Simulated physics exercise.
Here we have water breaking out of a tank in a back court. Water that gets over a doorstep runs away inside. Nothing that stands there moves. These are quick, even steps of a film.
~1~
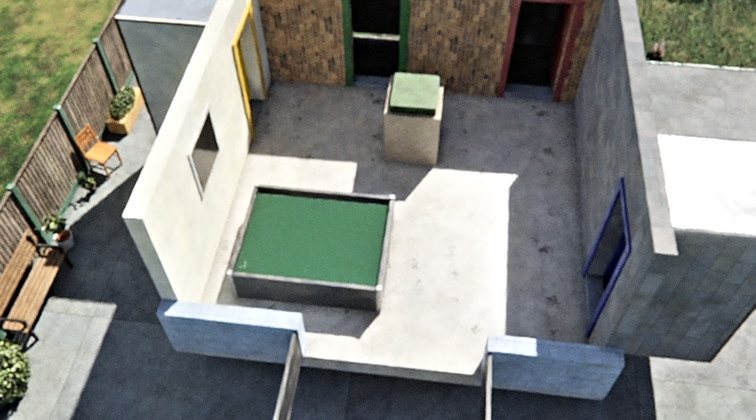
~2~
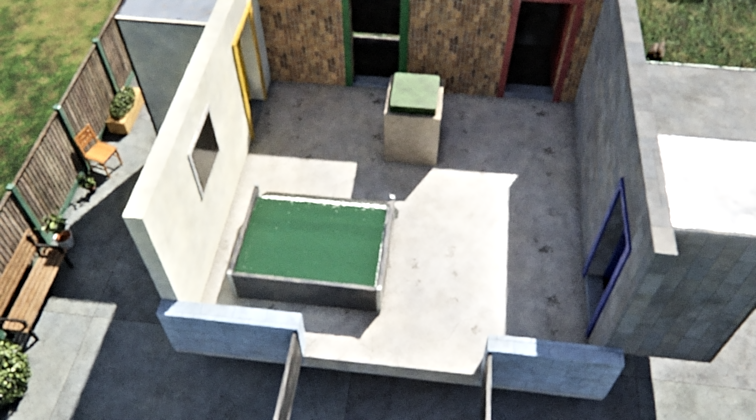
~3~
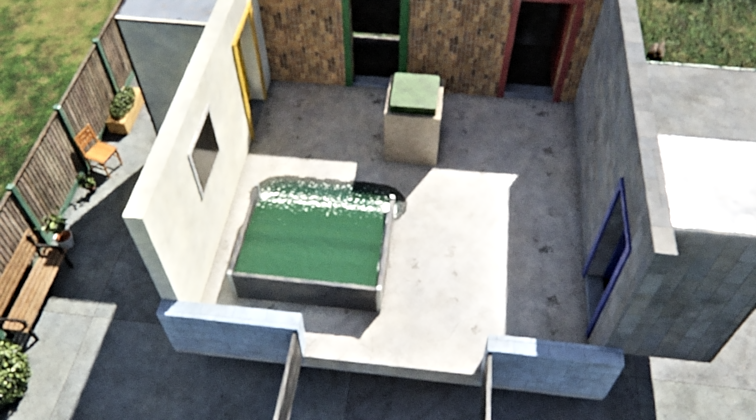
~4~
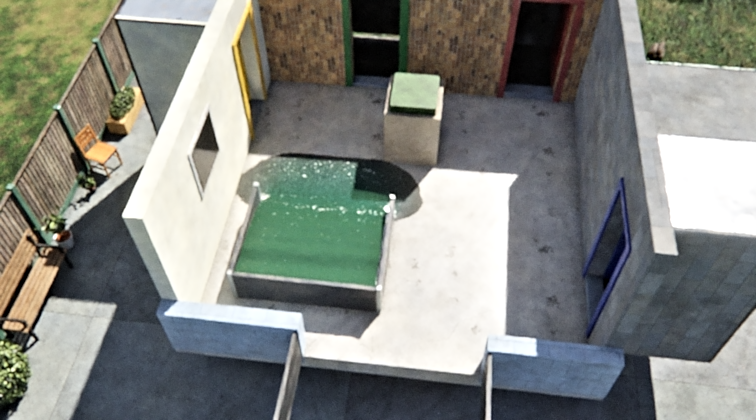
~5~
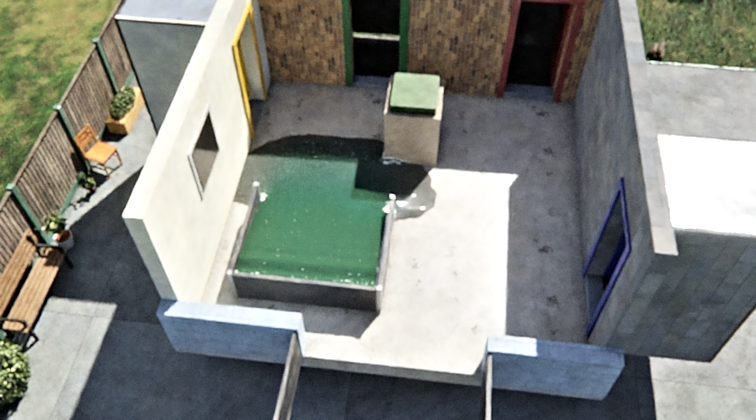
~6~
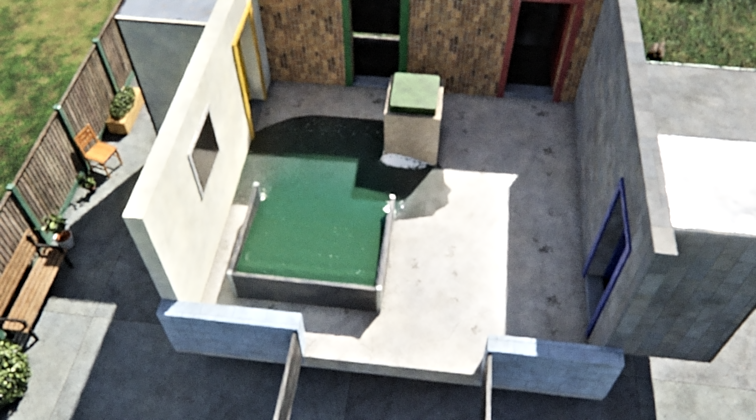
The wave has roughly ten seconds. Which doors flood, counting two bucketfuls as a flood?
One by one: The red door admits no more than that; the yellow door lets in a lot; the blue door admits no more than that; the green door lets in a lot.
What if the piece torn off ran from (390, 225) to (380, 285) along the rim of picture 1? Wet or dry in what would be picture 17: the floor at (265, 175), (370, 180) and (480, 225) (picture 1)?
One after the other: Free of water, free of water, under water.
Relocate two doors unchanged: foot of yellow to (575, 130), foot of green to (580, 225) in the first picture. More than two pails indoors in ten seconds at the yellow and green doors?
One by one: Yellow lets more in; green holds.
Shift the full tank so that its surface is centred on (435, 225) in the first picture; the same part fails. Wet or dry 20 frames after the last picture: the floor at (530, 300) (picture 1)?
Verdict: Free of water.
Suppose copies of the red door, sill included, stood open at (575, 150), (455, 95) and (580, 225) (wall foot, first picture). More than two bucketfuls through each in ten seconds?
As listed: Is under, takes less, holds.
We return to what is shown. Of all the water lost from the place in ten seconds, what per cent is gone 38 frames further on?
Near 80 in a hundred.
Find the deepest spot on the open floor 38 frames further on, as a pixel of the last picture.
Near (193, 328).
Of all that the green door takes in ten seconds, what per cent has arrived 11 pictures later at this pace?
Some 40 per cent.
A moment on, water covers 35 % of the floor; the red door not reached, the yellow door wet at the sill, nothing in, the blue door not reached, the green door under two buckets in.
Next, water covers 45 % of the floor; the red door not reached, the yellow door under two buckets in, the blue door not reached, the green door far over two buckets in.
Then, water covers 55 % of the floor; the red door not reached, the yellow door far over two buckets in, the blue door not reached, the green door far over two buckets in.
Later, water covers 75 % of the floor; the red door wet at the sill, nothing in, the yellow door far over two buckets in, the blue door wet at the sill, nothing in, the green door far over two buckets in.
In the end, water covers 95 % of the floor; the red door wet at the sill, nothing in, the yellow door far over two buckets in, the blue door wet at the sill, nothing in, the green door far over two buckets in.
